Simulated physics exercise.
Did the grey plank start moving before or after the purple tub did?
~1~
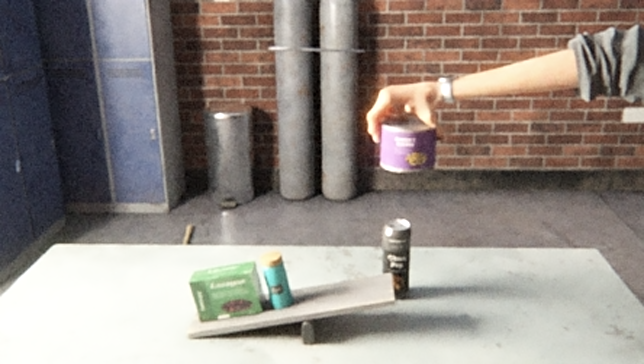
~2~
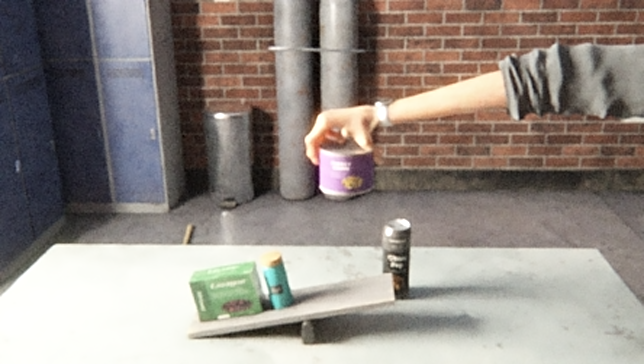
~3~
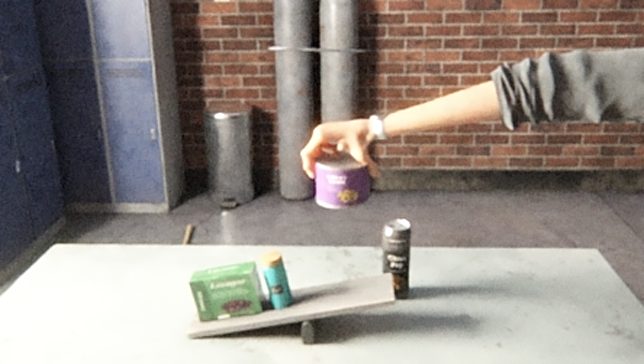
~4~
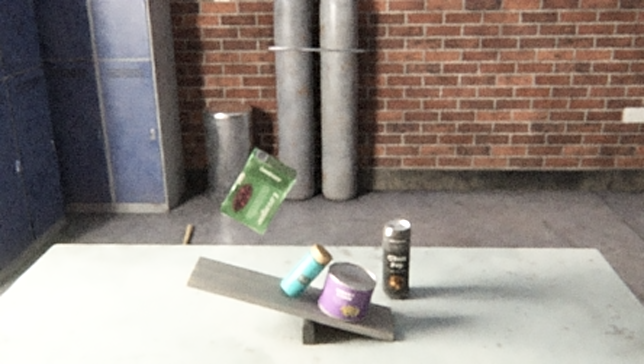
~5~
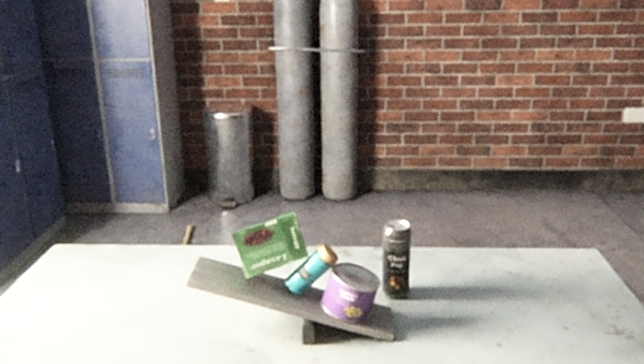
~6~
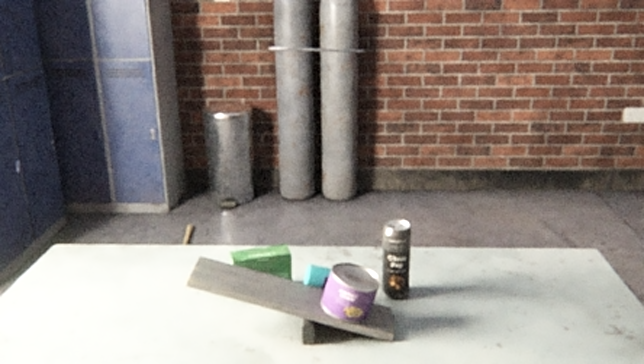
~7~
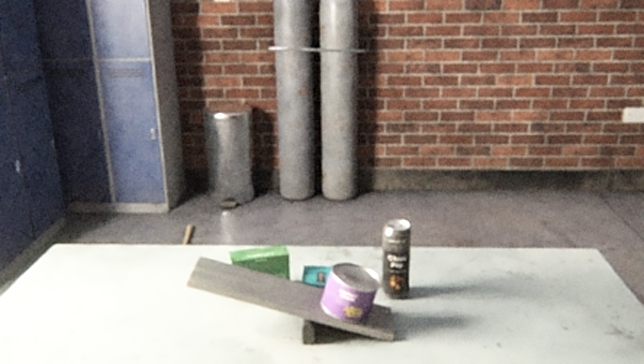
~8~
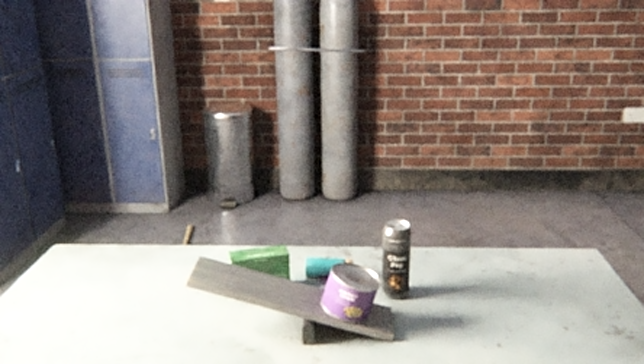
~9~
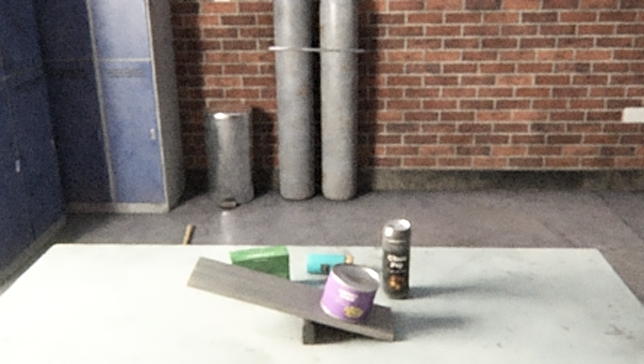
The grey plank started moving after the purple tub, which the hand had already carried to the left while the plank was still.
